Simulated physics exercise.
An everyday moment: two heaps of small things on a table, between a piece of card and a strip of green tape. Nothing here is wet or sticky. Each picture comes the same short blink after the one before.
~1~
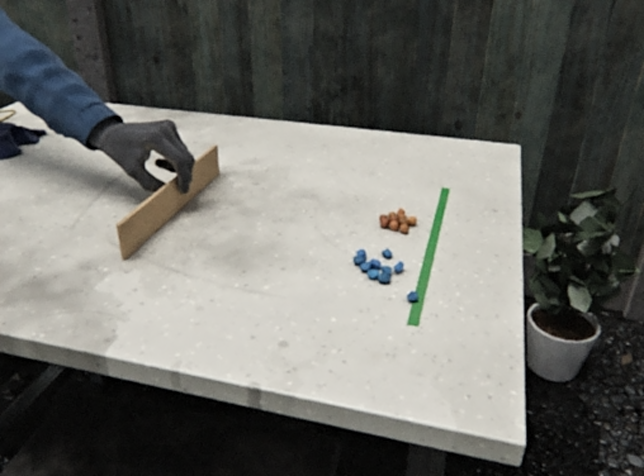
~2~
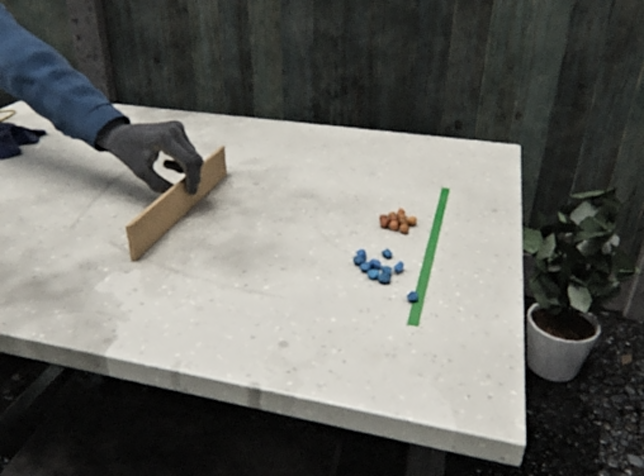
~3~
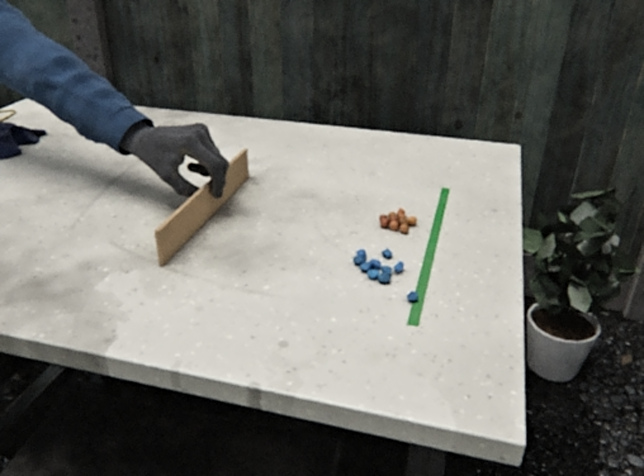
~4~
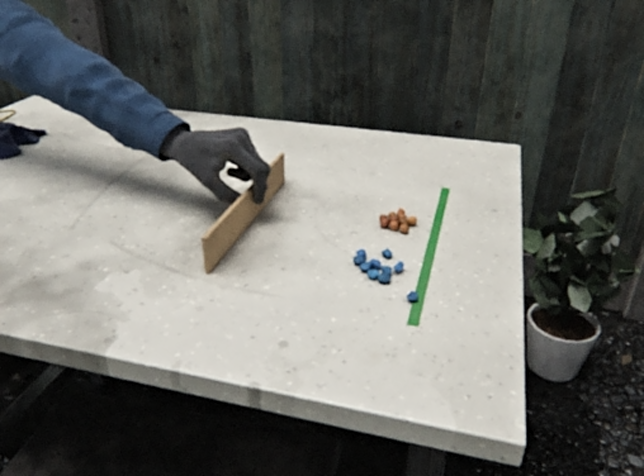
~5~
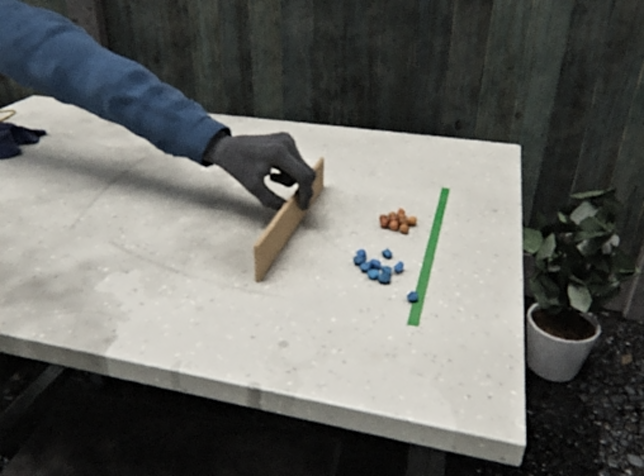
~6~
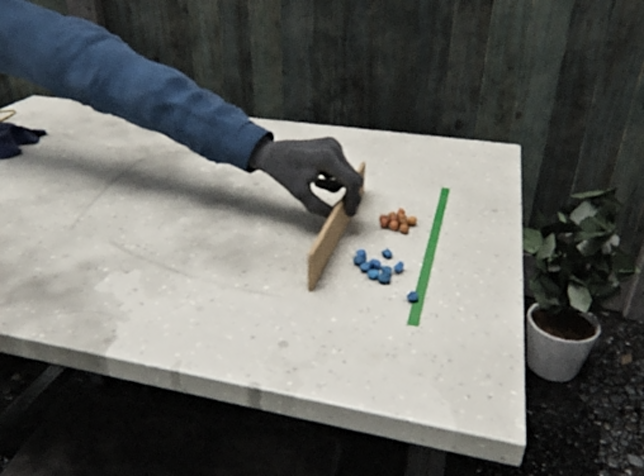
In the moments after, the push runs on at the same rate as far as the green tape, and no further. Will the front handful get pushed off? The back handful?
Here the front handful partly drops off, and the back handful partly drops off.
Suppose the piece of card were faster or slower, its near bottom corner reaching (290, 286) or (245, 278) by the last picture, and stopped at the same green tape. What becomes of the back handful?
First it tumbles over the end, in part at least, then it partly drops off.
Then, 0.07 s past the last view, piece of card still moving, near (400, 209); front handful all on the table, its front near (412, 297); back handful all on the table, its front near (430, 231).
Then, 0.17 s past the last view, piece of card stopped at the green tape; front handful all on the table, its front near (492, 278); back handful all on the table, its front near (527, 258).
Then, 0.45 s past the last view, piece of card stopped at the green tape; front handful nearly all over the edge; back handful all over the edge.
Finally, piece of card stopped at the green tape; front handful nearly all over the edge; back handful all over the edge.
